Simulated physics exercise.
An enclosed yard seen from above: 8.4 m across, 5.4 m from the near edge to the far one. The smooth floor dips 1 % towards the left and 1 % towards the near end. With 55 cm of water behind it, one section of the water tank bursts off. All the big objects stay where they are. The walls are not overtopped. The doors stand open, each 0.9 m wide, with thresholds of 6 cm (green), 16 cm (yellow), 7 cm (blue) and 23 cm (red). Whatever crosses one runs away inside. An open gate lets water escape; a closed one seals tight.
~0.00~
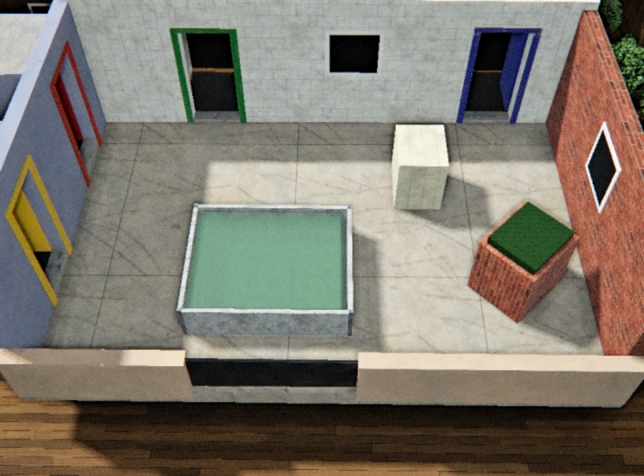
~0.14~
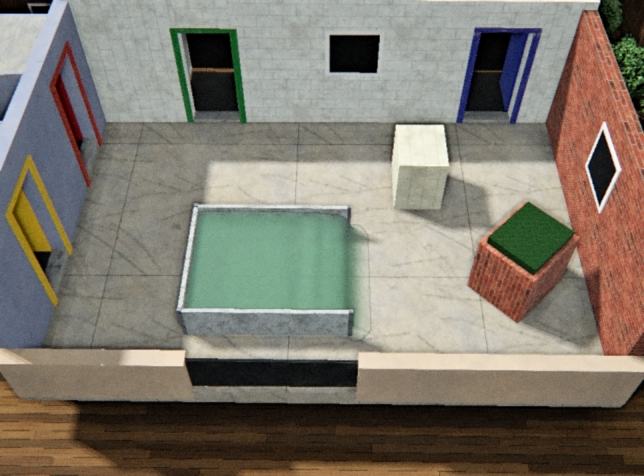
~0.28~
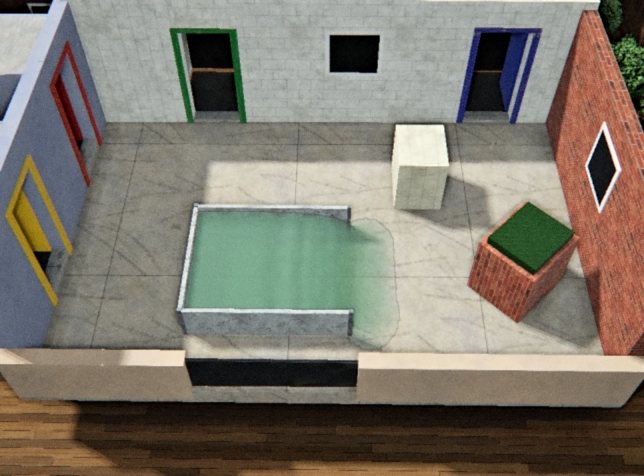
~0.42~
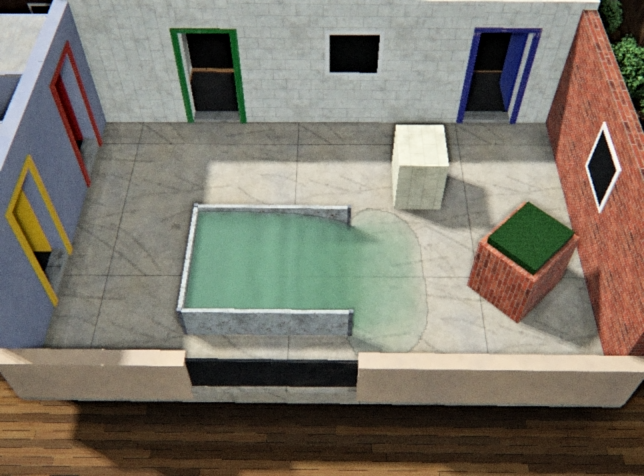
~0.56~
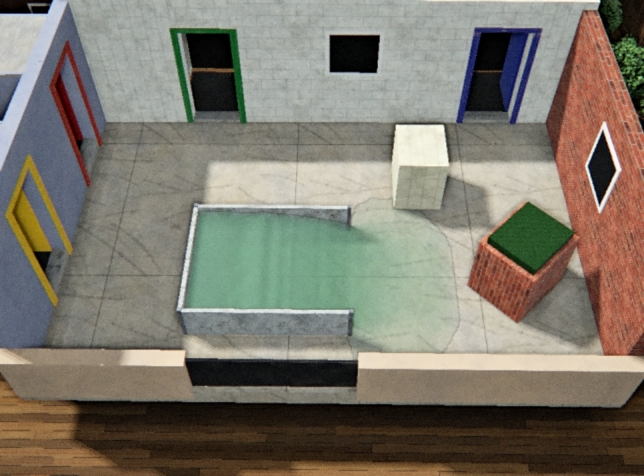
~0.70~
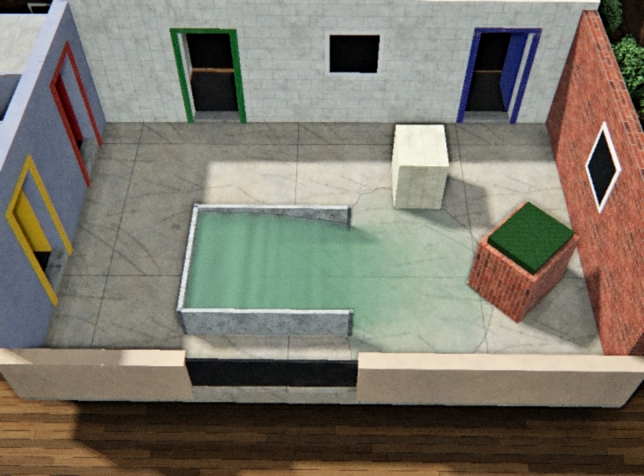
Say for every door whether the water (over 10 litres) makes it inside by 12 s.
Door by door: At the green door it does not reach the limit; at the yellow door it keeps below the limit; at the blue door it goes over the limit; at the red door it does not reach the limit.
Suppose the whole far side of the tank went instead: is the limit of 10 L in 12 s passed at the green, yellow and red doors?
Against that limit: Green over, yellow under, red under.
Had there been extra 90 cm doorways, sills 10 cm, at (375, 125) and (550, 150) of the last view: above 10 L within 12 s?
In turn: Under, past it.
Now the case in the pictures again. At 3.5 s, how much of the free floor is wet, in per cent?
Near 40 per cent is wet.
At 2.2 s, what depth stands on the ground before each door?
In cm: Green 0, yellow 0, blue 0, red 0.
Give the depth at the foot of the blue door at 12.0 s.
About 3.5 cm.
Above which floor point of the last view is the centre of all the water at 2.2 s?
Near (375, 280).
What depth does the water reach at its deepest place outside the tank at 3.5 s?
About 28 cm.
After 1.4 s water covers 25 % of the floor and is deepest (30 cm) near (464, 286); green door not reached, yellow door not reached, blue door not reached, red door not reached.
After 2.2 s water covers 30 % of the floor and is deepest (38 cm) near (599, 379); green door not reached, yellow door not reached, blue door not reached, red door not reached.
After 3.5 s water covers 40 % of the floor and is deepest (28 cm) near (575, 379); green door not reached, yellow door not reached, blue door 14 cm at the sill, 3 L in, red door not reached.
After 7.0 s water covers 75 % of the floor and is deepest (16 cm) near (441, 185); green door 3 cm at the sill, 0 L in, yellow door not reached, blue door 8 cm at the sill, 127 L in, red door not reached.
After 12.0 s water covers 95 % of the floor and is deepest (14 cm) near (85, 375); green door 3 cm at the sill, 0 L in, yellow door 11 cm at the sill, 0 L in, blue door 3 cm at the sill, 132 L in, red door 7 cm at the sill, 0 L in.
